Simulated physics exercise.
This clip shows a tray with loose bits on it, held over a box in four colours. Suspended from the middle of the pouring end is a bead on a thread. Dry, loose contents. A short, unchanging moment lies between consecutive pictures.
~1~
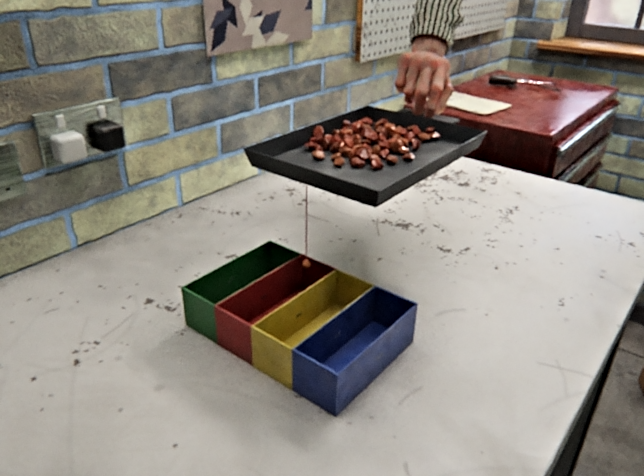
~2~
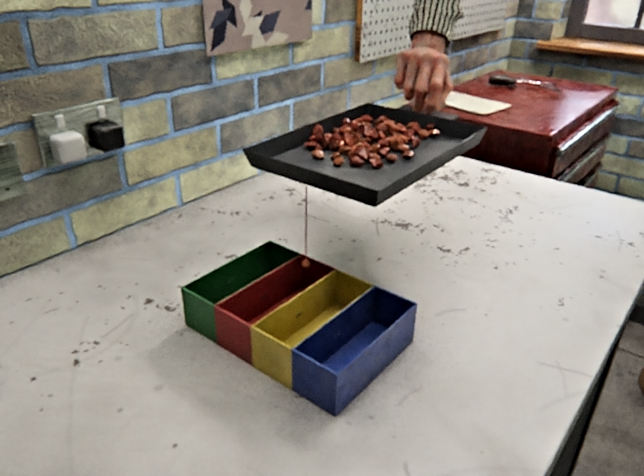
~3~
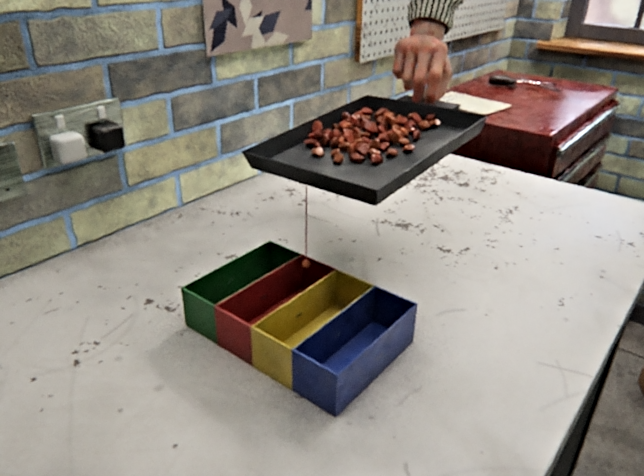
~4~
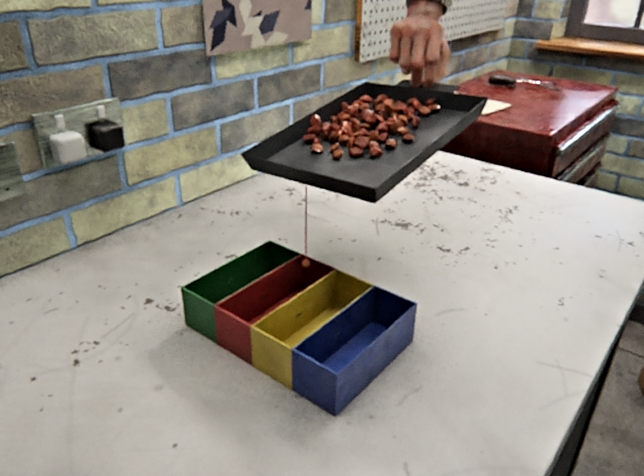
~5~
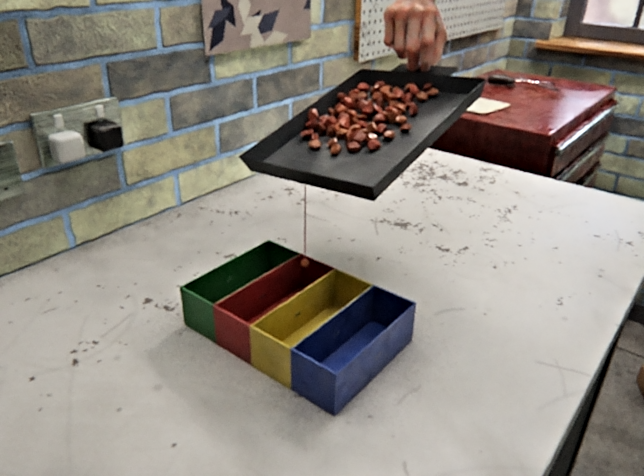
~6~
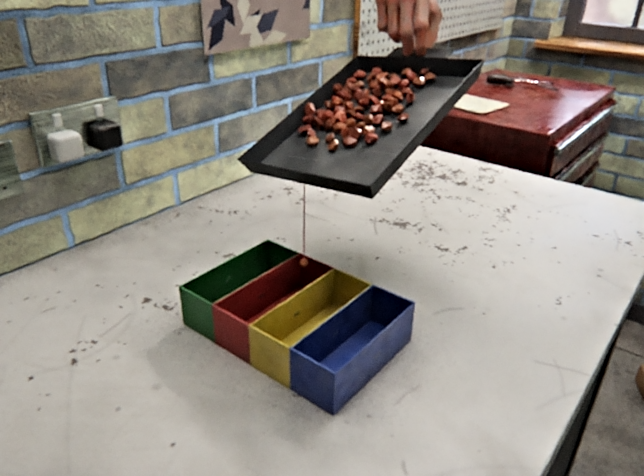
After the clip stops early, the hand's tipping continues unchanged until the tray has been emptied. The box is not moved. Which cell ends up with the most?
The green cell.
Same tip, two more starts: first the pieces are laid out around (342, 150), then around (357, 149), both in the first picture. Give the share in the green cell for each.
First case: Close to 50 %; second case: Close to 60 %.
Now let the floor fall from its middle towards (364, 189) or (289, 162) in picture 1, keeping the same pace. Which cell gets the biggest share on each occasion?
First: Blue. Second: The green one.
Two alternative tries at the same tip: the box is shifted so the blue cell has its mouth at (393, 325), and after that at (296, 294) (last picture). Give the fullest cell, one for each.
Try one: The green cell; try two: The red cell.
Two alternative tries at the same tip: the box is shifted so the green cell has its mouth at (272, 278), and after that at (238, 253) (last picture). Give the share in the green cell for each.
20% for the first placement, 50% for the second.
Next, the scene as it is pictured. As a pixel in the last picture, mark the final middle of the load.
Near (232, 304).
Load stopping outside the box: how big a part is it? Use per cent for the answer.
Share: Approx. 30 %.
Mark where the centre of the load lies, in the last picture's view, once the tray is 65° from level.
Around (273, 151).
Soon, tray tipped steeply; nearly all on the tray; a stray few falling or outside the box.
A while on, tray tipped past a quarter turn; about a quarter on the tray; about a third in the green cell; a small part in the red cell; a stray few in the yellow cell; about a quarter falling or outside the box.
Towards the end, tray tipped past a quarter turn; about half in the green cell; about a quarter in the red cell; a stray few in the yellow cell; about a quarter falling or outside the box.
Finally, tray tipped past a quarter turn; about half in the green cell; about a quarter in the red cell; a stray few in the yellow cell; none in the blue cell; about a quarter outside the box.
